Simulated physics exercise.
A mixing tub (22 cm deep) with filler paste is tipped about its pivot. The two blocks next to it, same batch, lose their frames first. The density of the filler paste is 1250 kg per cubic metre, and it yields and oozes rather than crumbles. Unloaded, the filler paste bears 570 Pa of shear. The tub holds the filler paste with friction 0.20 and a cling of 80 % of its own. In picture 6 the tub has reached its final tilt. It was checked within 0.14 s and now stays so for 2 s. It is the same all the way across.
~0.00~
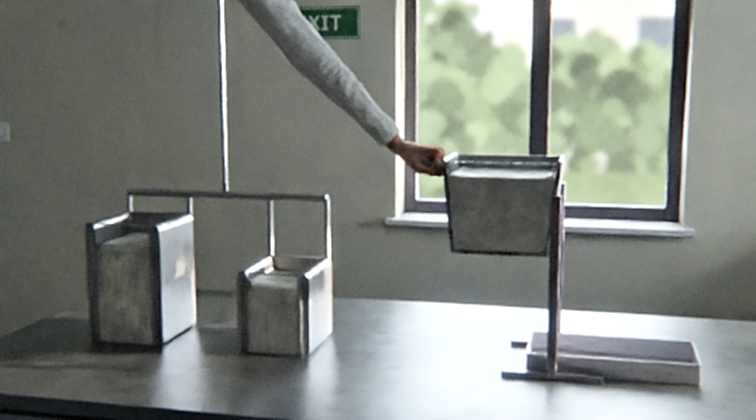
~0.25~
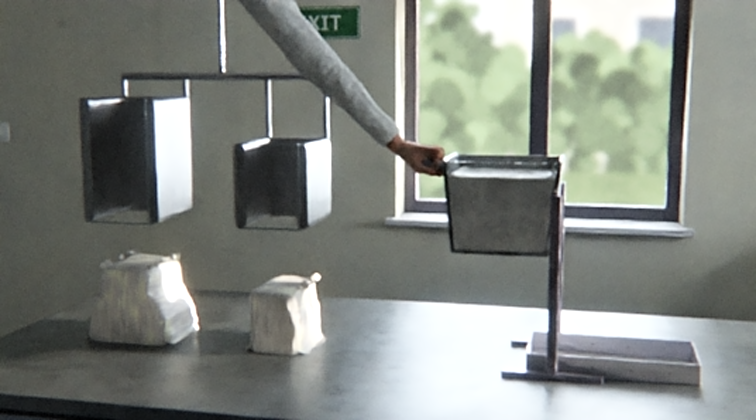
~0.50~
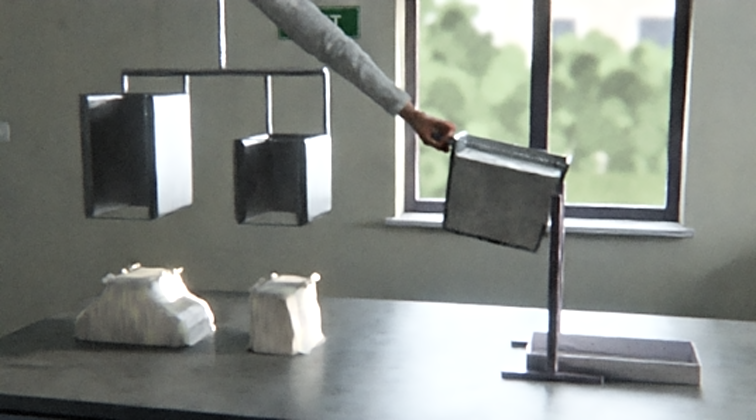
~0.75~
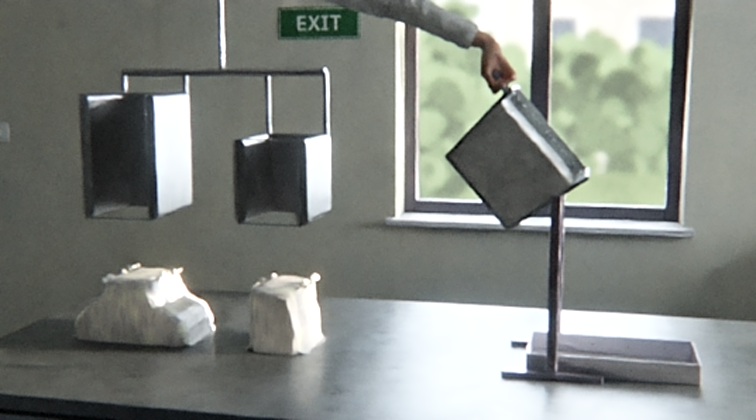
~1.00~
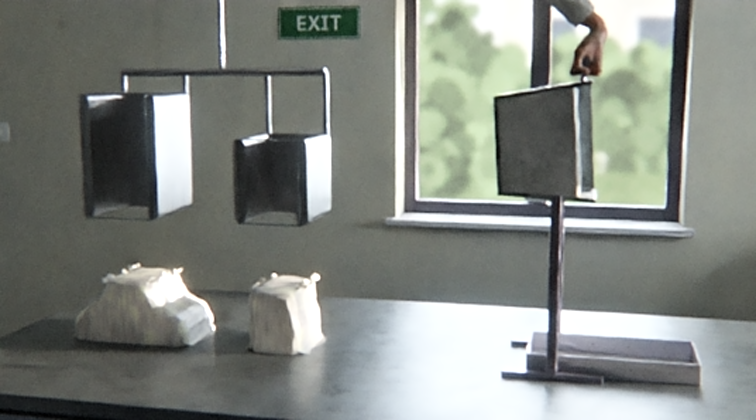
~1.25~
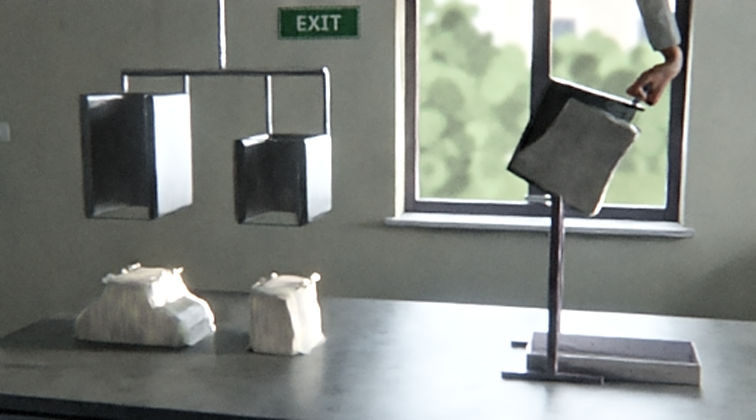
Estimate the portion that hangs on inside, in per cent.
Close to 0 per cent.
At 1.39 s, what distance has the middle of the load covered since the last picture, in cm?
Some 12 cm.
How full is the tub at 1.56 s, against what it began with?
About 3 %.
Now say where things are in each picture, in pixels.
In the first frame, handle-side rim at (446, 161), tilt 0 degrees; highest point of the filler paste at (541, 178); test blocks 27 cm, 18 cm high (left to right).
In the second frame, handle-side rim at (446, 161), tilt 0 degrees; highest point of the filler paste at (541, 178); test blocks 22 cm, 17 cm high (left to right).
In the third frame, handle-side rim at (456, 139), tilt 12 degrees; highest point of the filler paste at (461, 156); test blocks 17 cm, 17 cm high (left to right).
In the fourth frame, handle-side rim at (512, 90), tilt 49 degrees; highest point of the filler paste at (502, 106); test blocks 17 cm, 17 cm high (left to right).
In the fifth frame, handle-side rim at (591, 85), tilt 87 degrees; highest point of the filler paste at (571, 91); test blocks 17 cm, 17 cm high (left to right).
In the sixth frame, handle-side rim at (642, 112), tilt 114 degrees; highest point of the filler paste at (575, 99); test blocks 17 cm, 17 cm high (left to right).
By 1.39 s, the tub is at 114 degrees and holds 44 %.
By 1.56 s, the tub is at 114 degrees and holds 3 %.
By 1.73 s, the tub is at 114 degrees and holds 0 %.
By 1.90 s, the tub is at 114 degrees and holds 0 %.
By 3.25 s, at the end, the tub is at 114 degrees and holds 0 %.
